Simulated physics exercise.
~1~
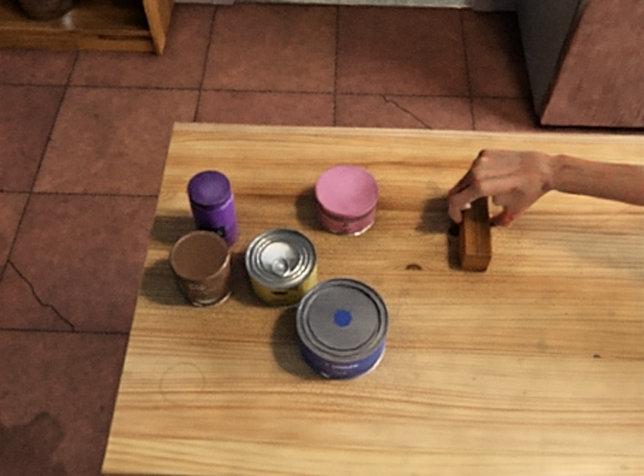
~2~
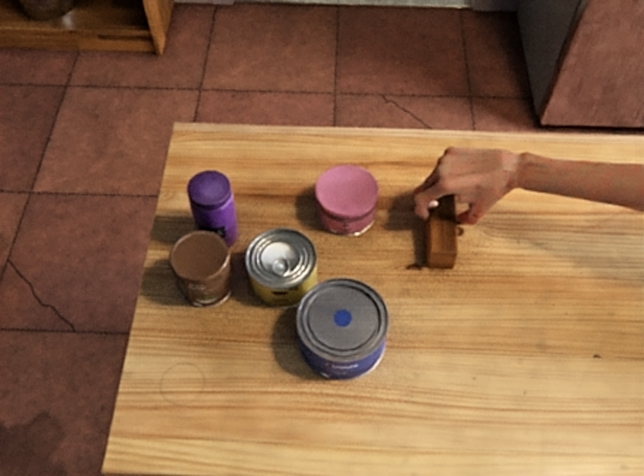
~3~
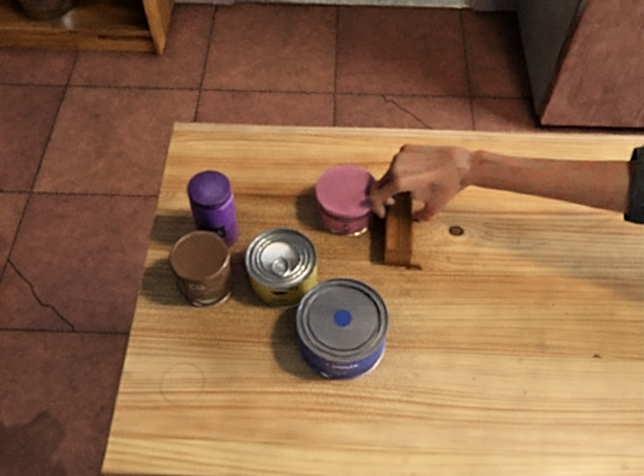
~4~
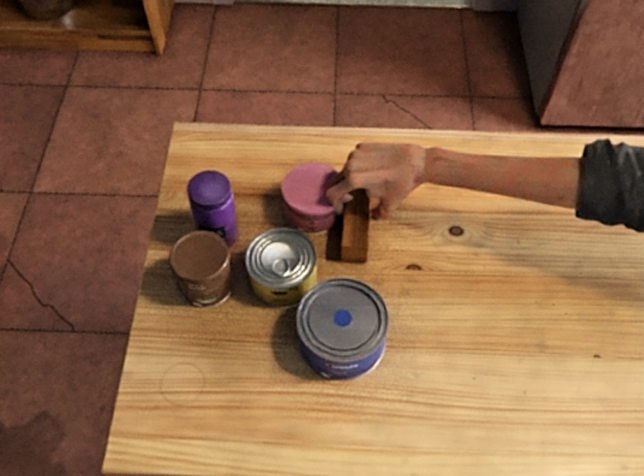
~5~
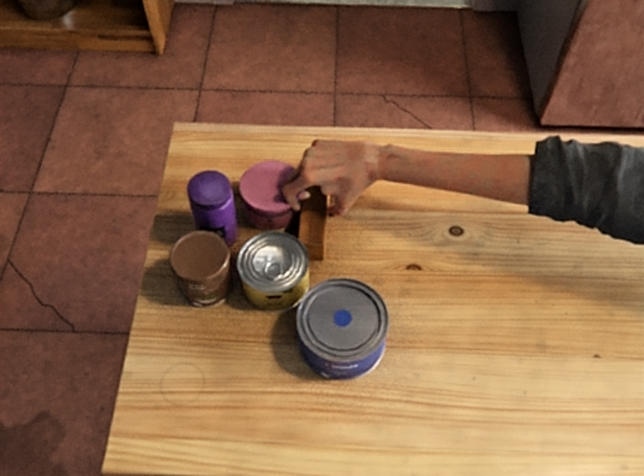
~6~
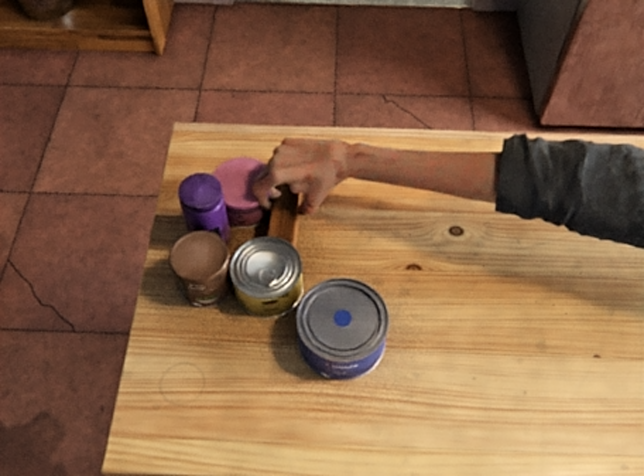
A hand sliding a wooden block left across a table, pushing a pink tub against a purple jar and nudging a yellow tin.
